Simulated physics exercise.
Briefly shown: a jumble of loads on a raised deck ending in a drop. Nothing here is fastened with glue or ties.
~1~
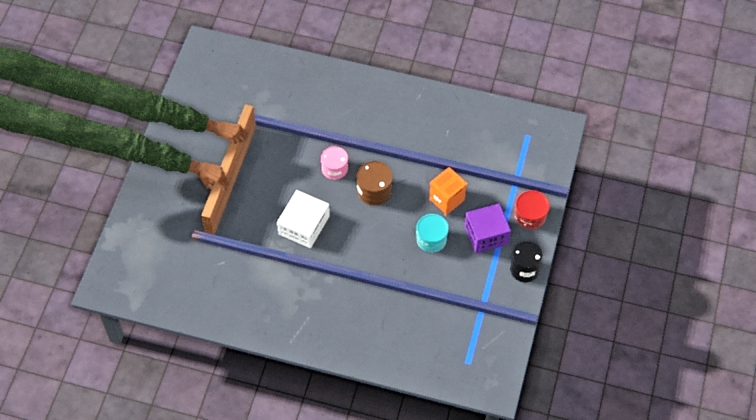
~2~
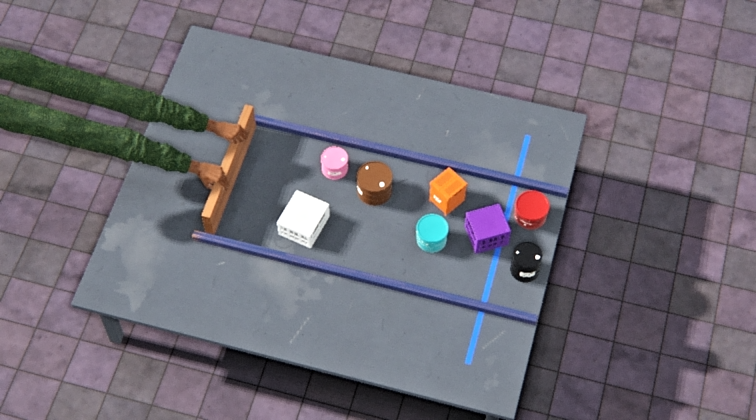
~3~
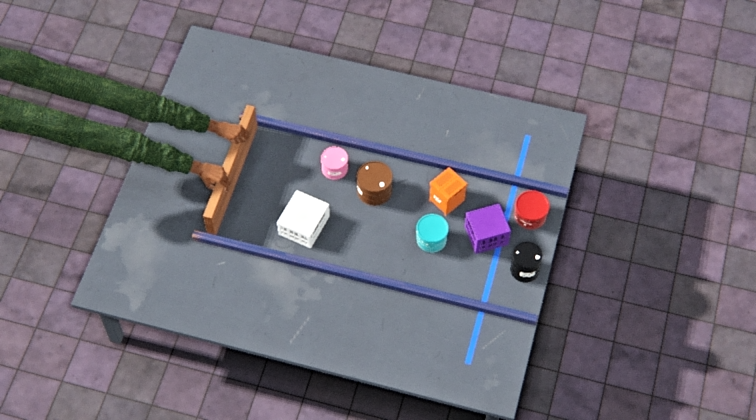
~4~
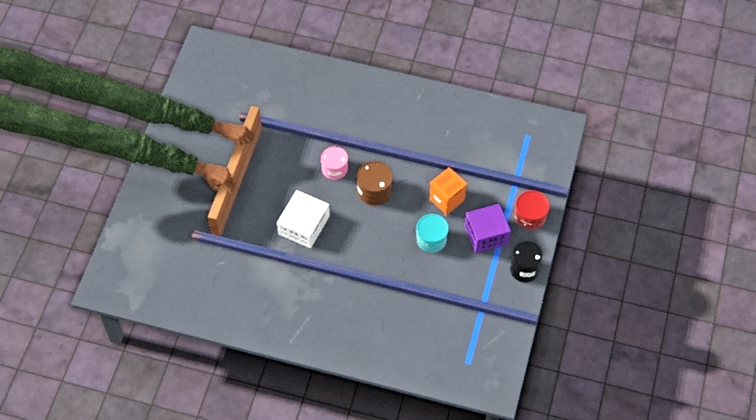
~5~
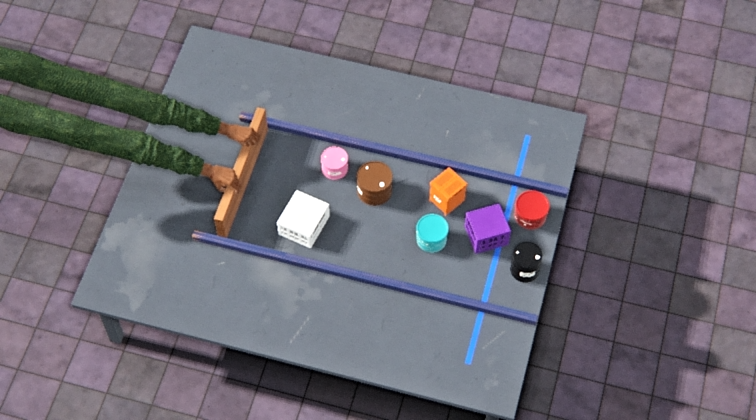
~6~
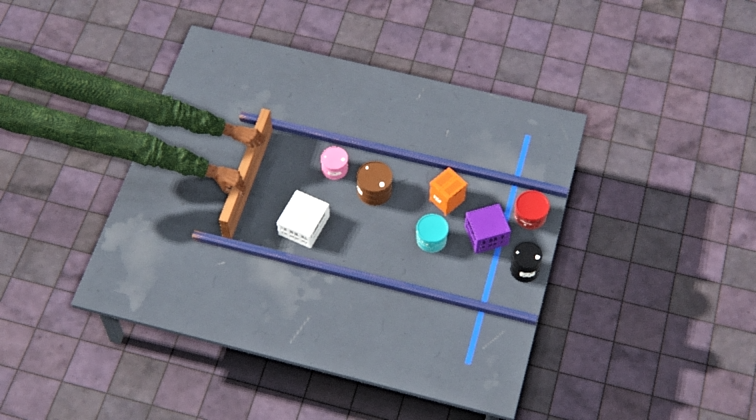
Two arms in shaggy green sleeves slowly pushing a wooden plank rightward between blue rails, the coloured containers ahead staying still.
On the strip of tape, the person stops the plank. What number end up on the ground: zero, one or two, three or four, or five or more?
So the tally of ones that come down is three, perhaps four, really.
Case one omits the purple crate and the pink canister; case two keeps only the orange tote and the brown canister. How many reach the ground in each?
You'd see 1 fallen, and 1 in the other try.
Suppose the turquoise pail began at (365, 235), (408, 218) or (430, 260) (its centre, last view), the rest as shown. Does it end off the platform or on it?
The turquoise pail stays on; does not fall; is kept.
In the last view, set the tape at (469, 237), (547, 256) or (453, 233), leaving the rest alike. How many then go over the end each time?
0, 8, 0.
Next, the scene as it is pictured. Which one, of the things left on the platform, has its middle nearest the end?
That's the turquoise pail.
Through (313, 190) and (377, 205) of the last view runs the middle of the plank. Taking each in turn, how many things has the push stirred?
Moved so far: 2, later 3.
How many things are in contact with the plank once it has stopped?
3.
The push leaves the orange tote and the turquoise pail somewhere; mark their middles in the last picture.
Near (547, 212) and (546, 270).
A little later, none off yet; black canister at rest near (526, 262); red pail at rest near (532, 210); purple crate at rest near (487, 229).
When it is over, the number that fall off is three or four; down, purple crate, red pail and black canister.
